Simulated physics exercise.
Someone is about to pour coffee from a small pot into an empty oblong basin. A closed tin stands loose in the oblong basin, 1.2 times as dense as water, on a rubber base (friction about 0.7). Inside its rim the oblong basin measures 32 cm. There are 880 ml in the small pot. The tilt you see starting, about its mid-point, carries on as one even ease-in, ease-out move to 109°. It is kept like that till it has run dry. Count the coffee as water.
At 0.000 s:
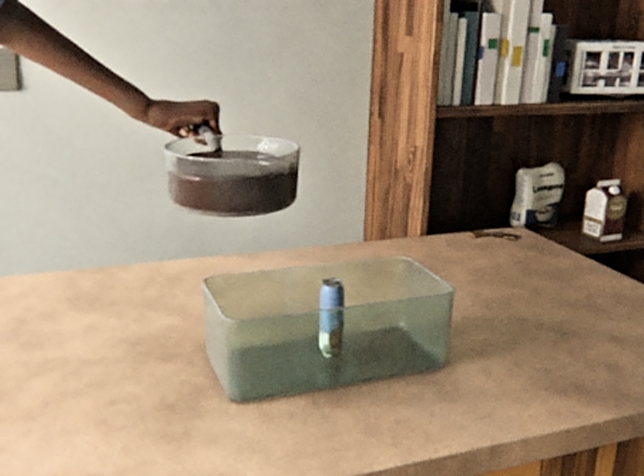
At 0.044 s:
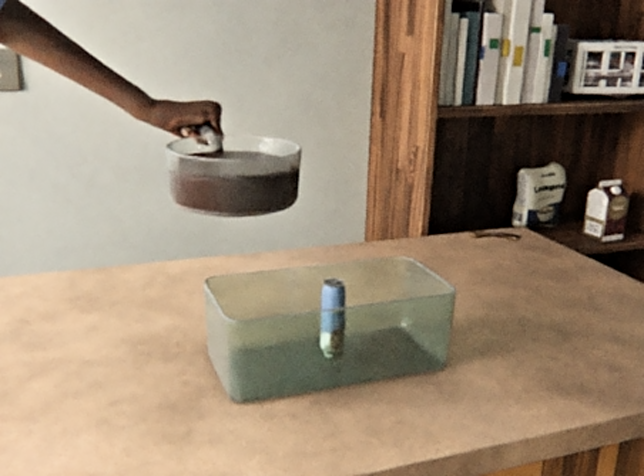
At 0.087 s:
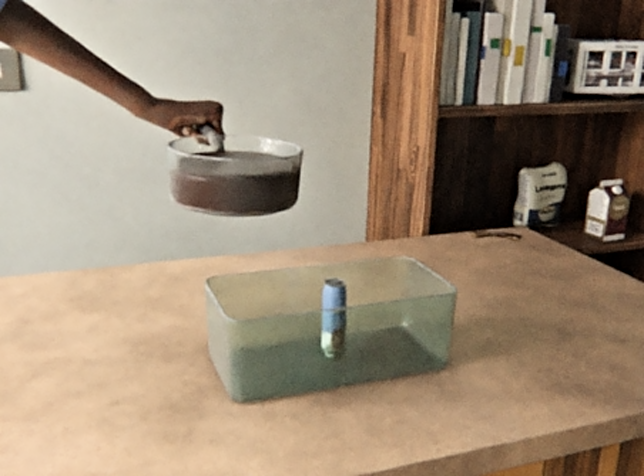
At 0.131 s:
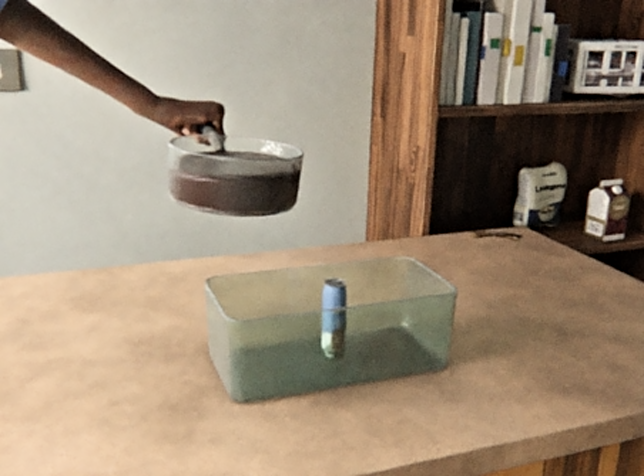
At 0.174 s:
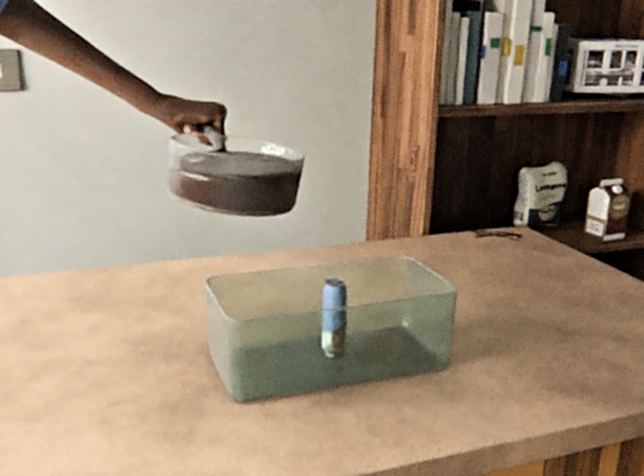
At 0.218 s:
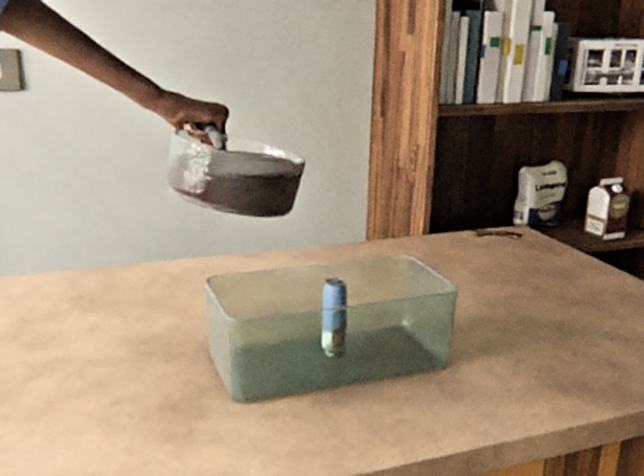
A hand holding a small clear pot of brown liquid slowly tilts it rightward above a basin containing a blue-topped tin.
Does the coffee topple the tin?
The tin stays up.
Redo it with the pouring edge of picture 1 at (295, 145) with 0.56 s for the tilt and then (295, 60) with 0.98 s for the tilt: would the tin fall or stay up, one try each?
First it topples; then it keeps standing.
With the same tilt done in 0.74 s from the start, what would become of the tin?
Then it keeps standing.
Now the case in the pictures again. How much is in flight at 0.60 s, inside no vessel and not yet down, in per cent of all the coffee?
Near 46 in a hundred.
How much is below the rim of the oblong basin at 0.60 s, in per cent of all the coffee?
Some 12 per cent.
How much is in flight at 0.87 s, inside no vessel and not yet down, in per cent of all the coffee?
Near 10 in a hundred.
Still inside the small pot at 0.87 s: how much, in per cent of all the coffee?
Near 6 in a hundred.
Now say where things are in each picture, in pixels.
It leans 0°; its right rim is at (295, 146); the coffee meets the walls at (168, 165) and (291, 159); the oblong basin's rim runs from (213, 300) to (431, 274); the tin's top is at (333, 286), in the first frame.
It leans 1°; its right rim is at (297, 146); the coffee meets the walls at (169, 165) and (293, 160), in the second frame.
It leans 2°; its right rim is at (298, 148); the coffee meets the walls at (171, 165) and (294, 160), in the third frame.
It leans 5°; its right rim is at (299, 151); the coffee meets the walls at (171, 164) and (294, 161), in the fourth frame.
It leans 8°; its right rim is at (300, 155); the coffee meets the walls at (171, 164) and (295, 161), in the fifth frame.
It leans 13°; its right rim is at (301, 159); the coffee meets the walls at (171, 163) and (296, 162), in the sixth frame.
Then, 0.60 s in, the tilt is 73° and 43 per cent is still to pour; the tin stands where it began.
Then, 0.87 s in, the tilt is 106° and 6 per cent is still to pour; the tin stands where it began.
Then, 1.16 s in, the tilt is 109° and 0 per cent is still to pour; the tin stands where it began.
Then, 1.48 s in, the tilt is 109° and 0 per cent is still to pour; the tin stands where it began.
Finally, the tin stands where it began.
